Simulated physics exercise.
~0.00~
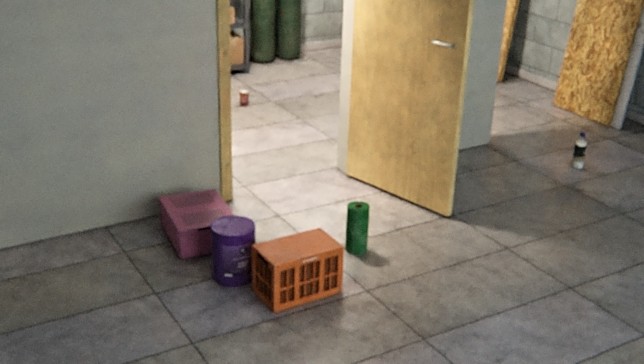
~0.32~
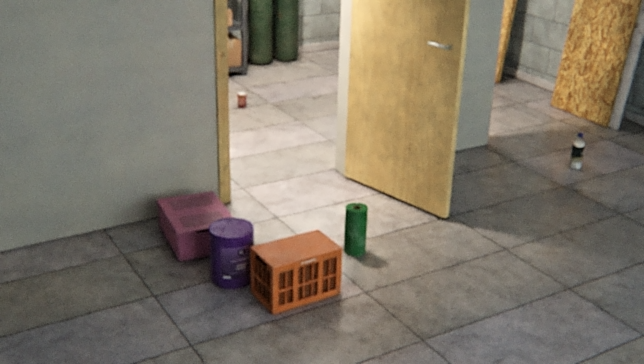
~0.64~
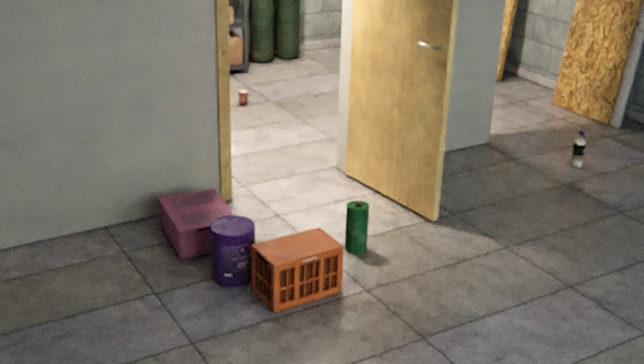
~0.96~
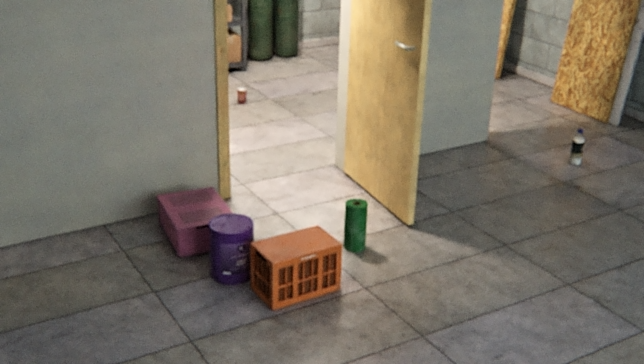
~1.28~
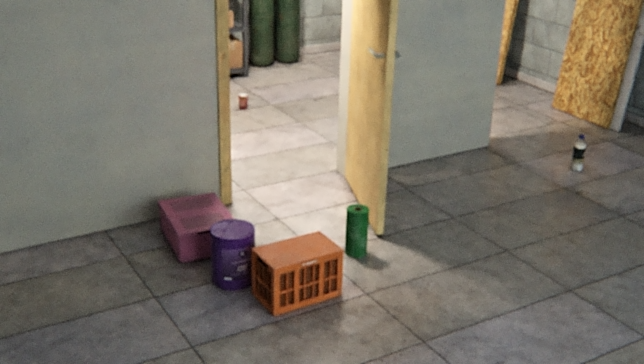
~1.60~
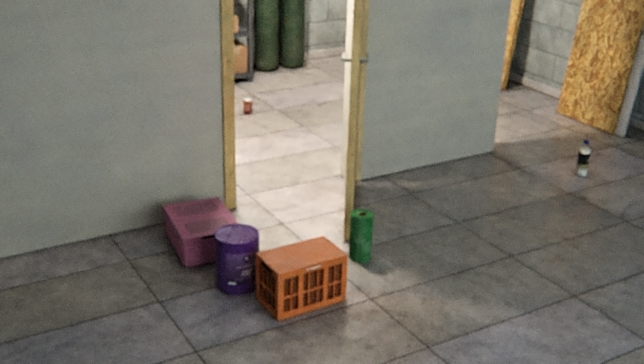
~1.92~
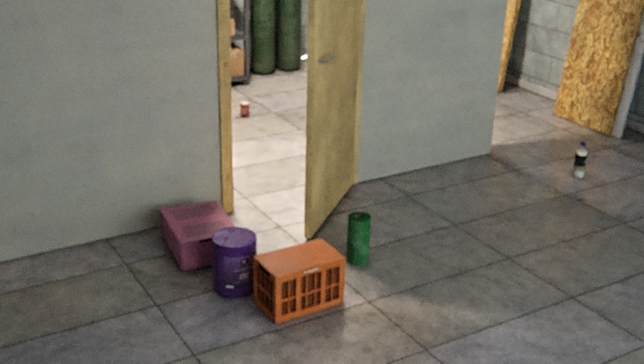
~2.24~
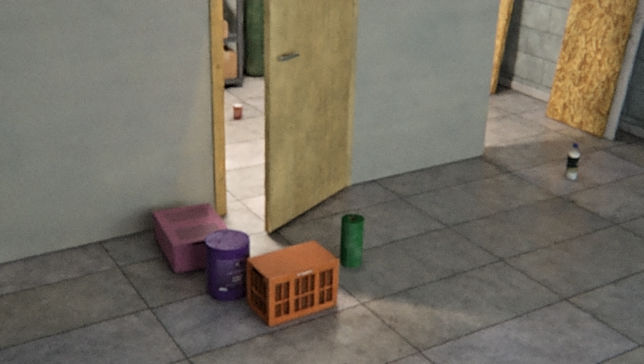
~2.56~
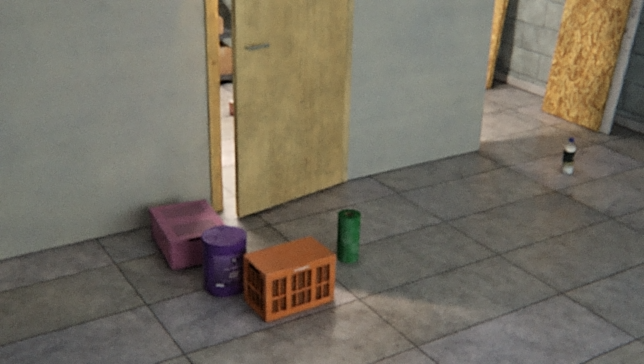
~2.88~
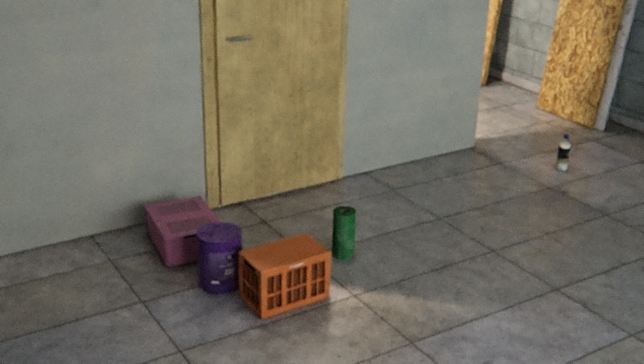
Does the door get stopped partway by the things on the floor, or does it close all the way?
It closes all the way. The door swings past the objects without disturbing them and ends up shut in the doorway.
A wooden door standing wide open in a grey wall swings steadily leftward past a green roll, an orange crate, a purple pail and a pink tote on the tiled floor, and ends fully shut, with the four objects still in place.
